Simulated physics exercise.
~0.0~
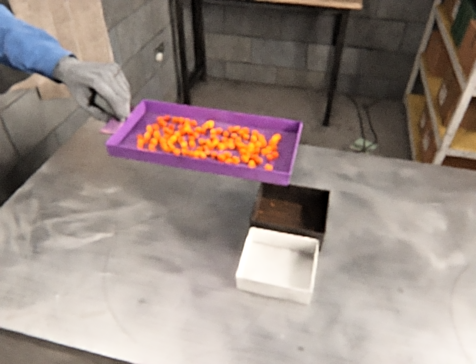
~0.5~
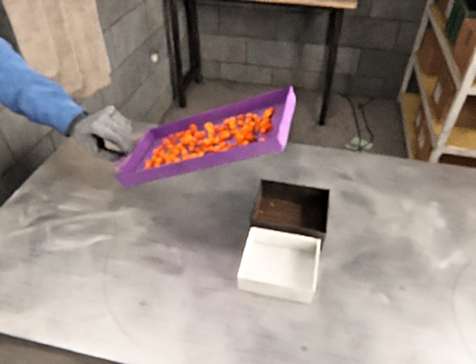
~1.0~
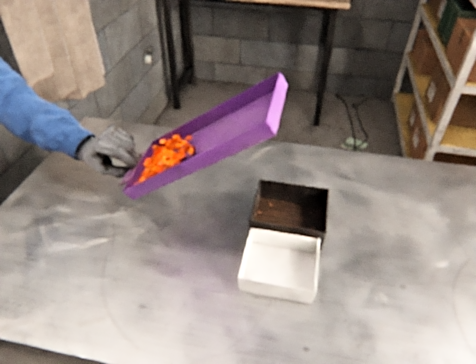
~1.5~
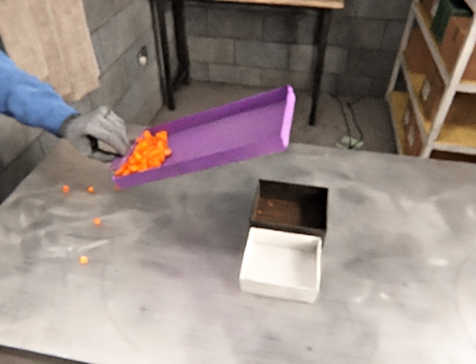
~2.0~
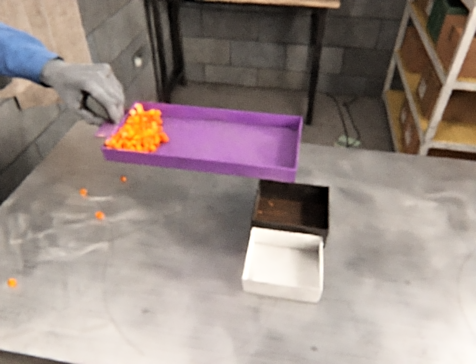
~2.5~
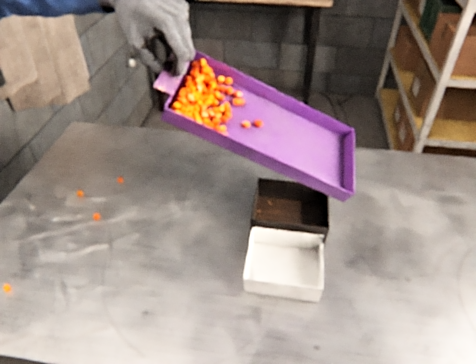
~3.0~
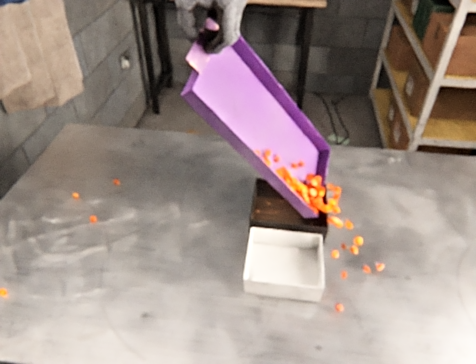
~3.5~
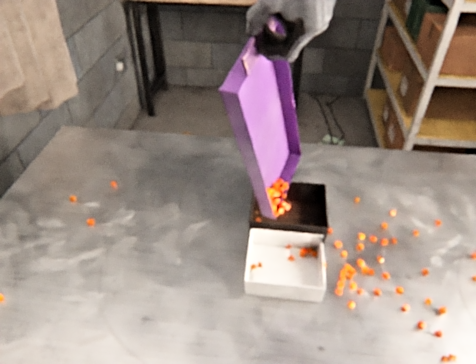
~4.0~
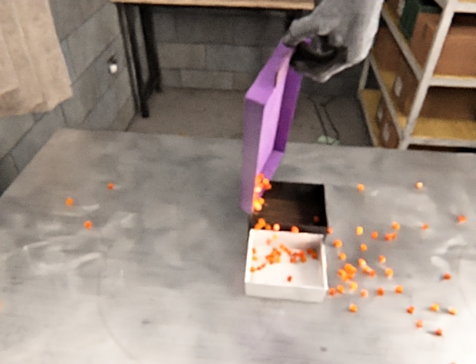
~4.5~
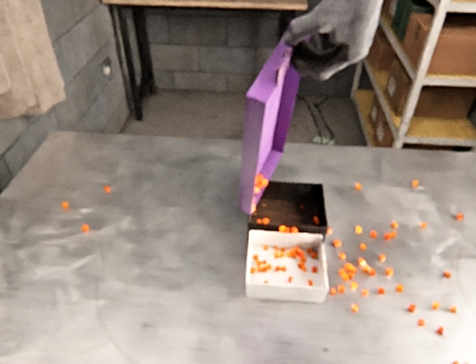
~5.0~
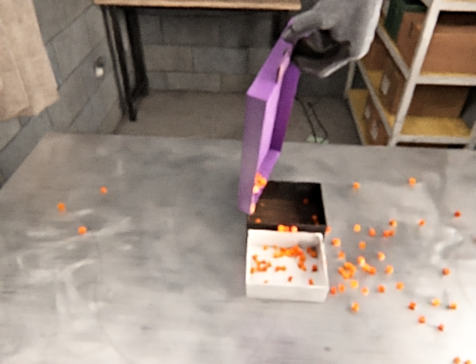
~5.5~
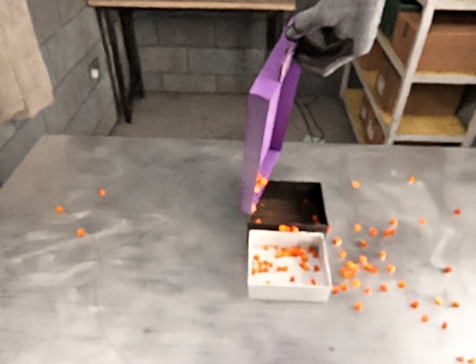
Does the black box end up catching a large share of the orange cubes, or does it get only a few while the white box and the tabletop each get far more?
The black box gets only a few cubes. The largest share lies scattered on the table outside the boxes, and a good portion lands in the white box.
